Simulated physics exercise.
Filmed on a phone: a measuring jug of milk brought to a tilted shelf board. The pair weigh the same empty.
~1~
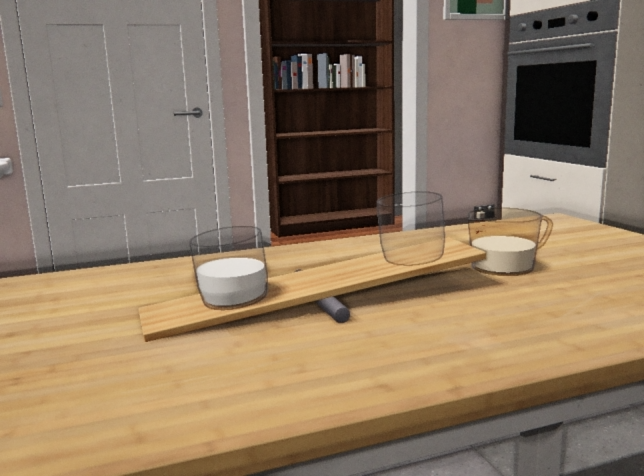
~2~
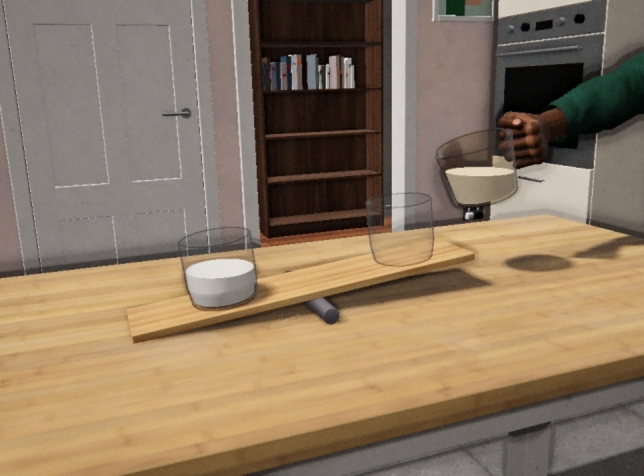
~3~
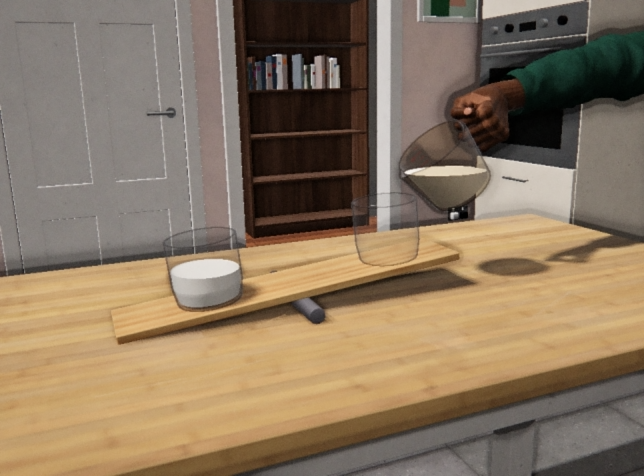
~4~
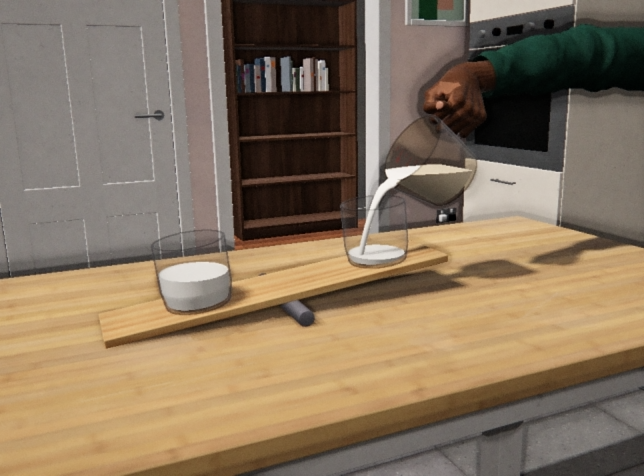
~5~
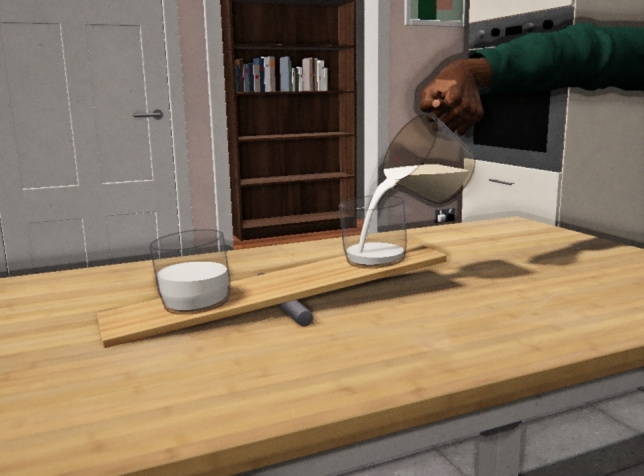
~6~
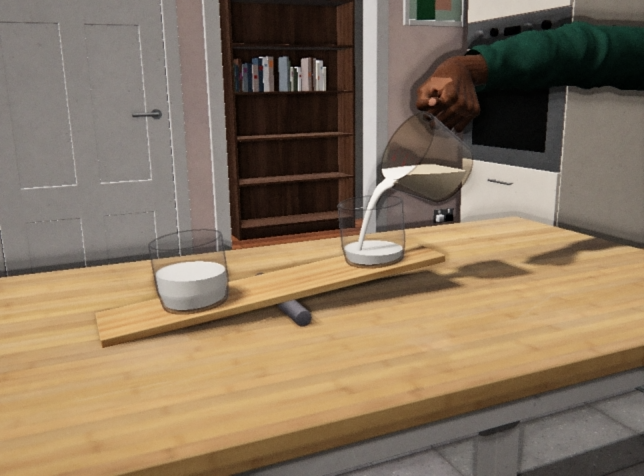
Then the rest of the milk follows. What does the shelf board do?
In the end the shelf board tips the other way.
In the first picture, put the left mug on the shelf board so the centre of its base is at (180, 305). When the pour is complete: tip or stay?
No tipping.
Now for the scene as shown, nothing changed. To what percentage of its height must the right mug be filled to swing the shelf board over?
About 25 per cent.
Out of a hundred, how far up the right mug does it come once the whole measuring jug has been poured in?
Level at the end: Close to 50 %.
Next, the right mug is about a third full; the shelf board has swung over, and that end is down.
After that, the right mug is about half full; the shelf board has swung over, and that end is down.
Finally, the right mug is about half full; the shelf board has swung over, and that end is down.
